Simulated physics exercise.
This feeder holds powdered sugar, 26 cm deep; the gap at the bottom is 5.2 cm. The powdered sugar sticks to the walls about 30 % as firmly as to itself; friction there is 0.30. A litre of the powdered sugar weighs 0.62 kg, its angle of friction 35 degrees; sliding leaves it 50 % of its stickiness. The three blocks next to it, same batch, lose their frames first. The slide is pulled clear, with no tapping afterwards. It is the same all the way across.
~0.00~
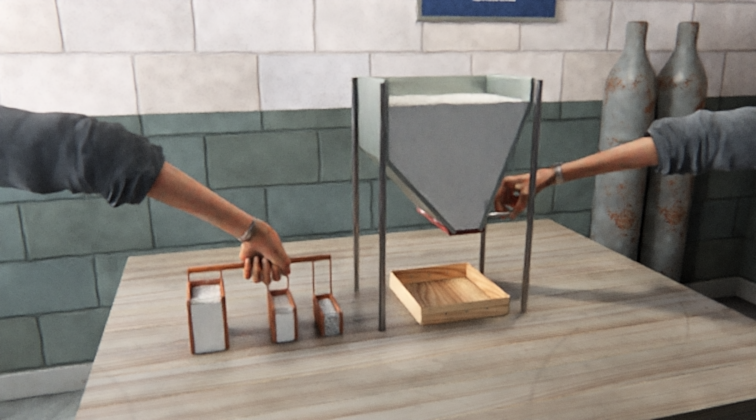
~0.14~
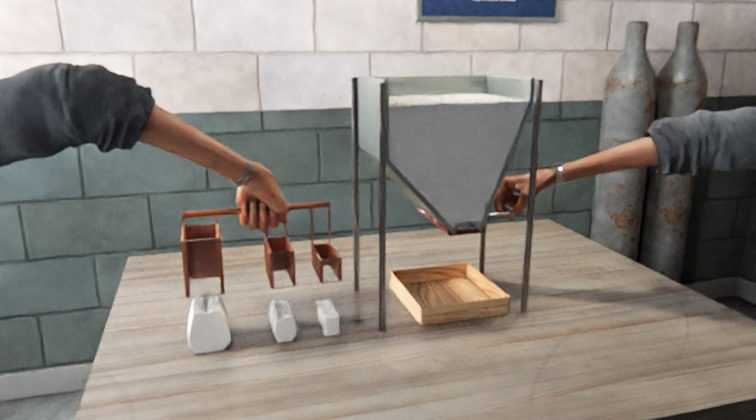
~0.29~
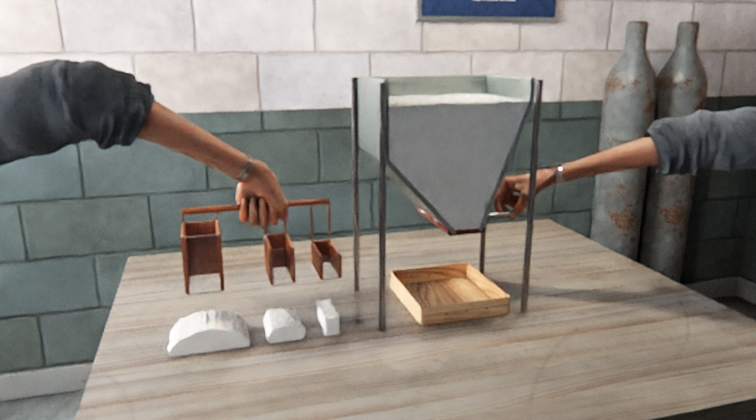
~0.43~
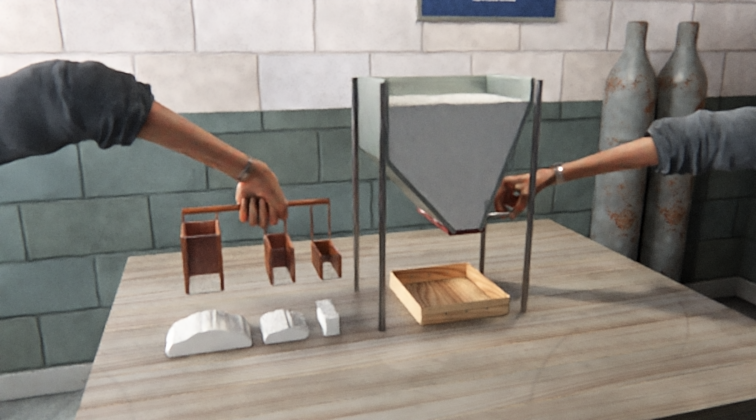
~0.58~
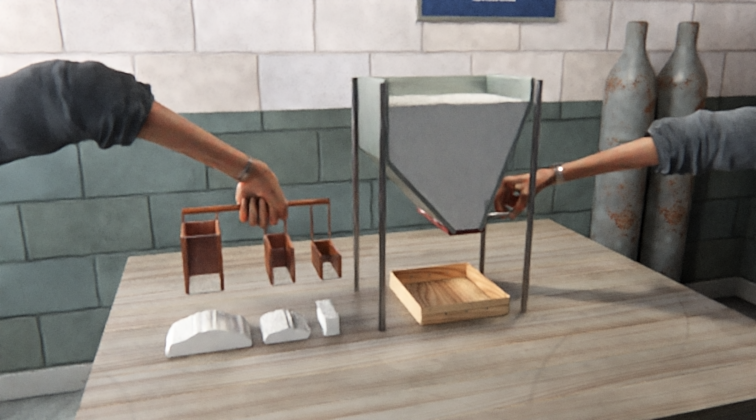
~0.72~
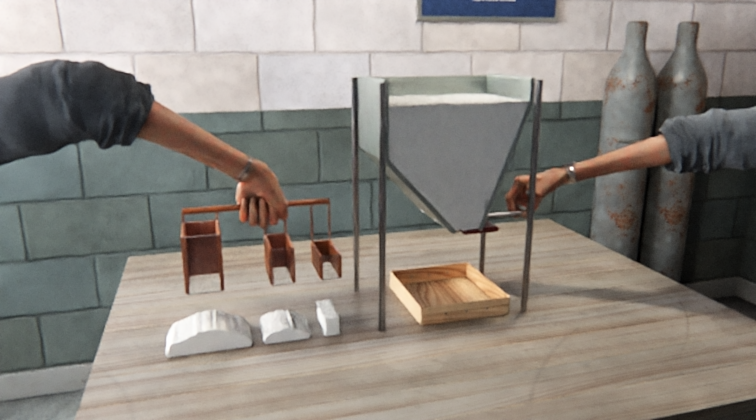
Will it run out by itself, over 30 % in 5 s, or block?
Left alone, it pours.
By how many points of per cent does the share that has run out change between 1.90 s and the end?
Some 45 per cent.
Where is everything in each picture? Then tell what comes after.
End of the slide at (479, 231), not yet moved; top of the powdered sugar at (479, 103); blocks stand 10 cm, 6.2 cm, 4.0 cm (left to right), in the first frame.
End of the slide at (479, 231), not yet moved; top of the powdered sugar at (479, 103); blocks stand 8.4 cm, 5.2 cm, 3.9 cm (left to right), in the second frame.
End of the slide at (479, 231), not yet moved; top of the powdered sugar at (479, 103); blocks stand 4.8 cm, 3.3 cm, 3.9 cm (left to right), in the third frame.
End of the slide at (479, 231), not yet moved; top of the powdered sugar at (479, 103); blocks stand 4.7 cm, 3.0 cm, 3.9 cm (left to right), in the fourth frame.
End of the slide at (479, 231), not yet moved; top of the powdered sugar at (479, 103); blocks stand 4.7 cm, 3.0 cm, 3.9 cm (left to right), in the fifth frame.
End of the slide at (493, 230), moved 3.3 cm; top of the powdered sugar at (479, 103); blocks stand 4.7 cm, 3.0 cm, 3.9 cm (left to right), in the sixth frame.
After 1.07 s, 7 % has run out.
After 1.49 s, 30 % has run out.
After 1.90 s, 54 % has run out.
After 2.32 s, 78 % has run out.
After 5.62 s, at the end, 100 % has run out.
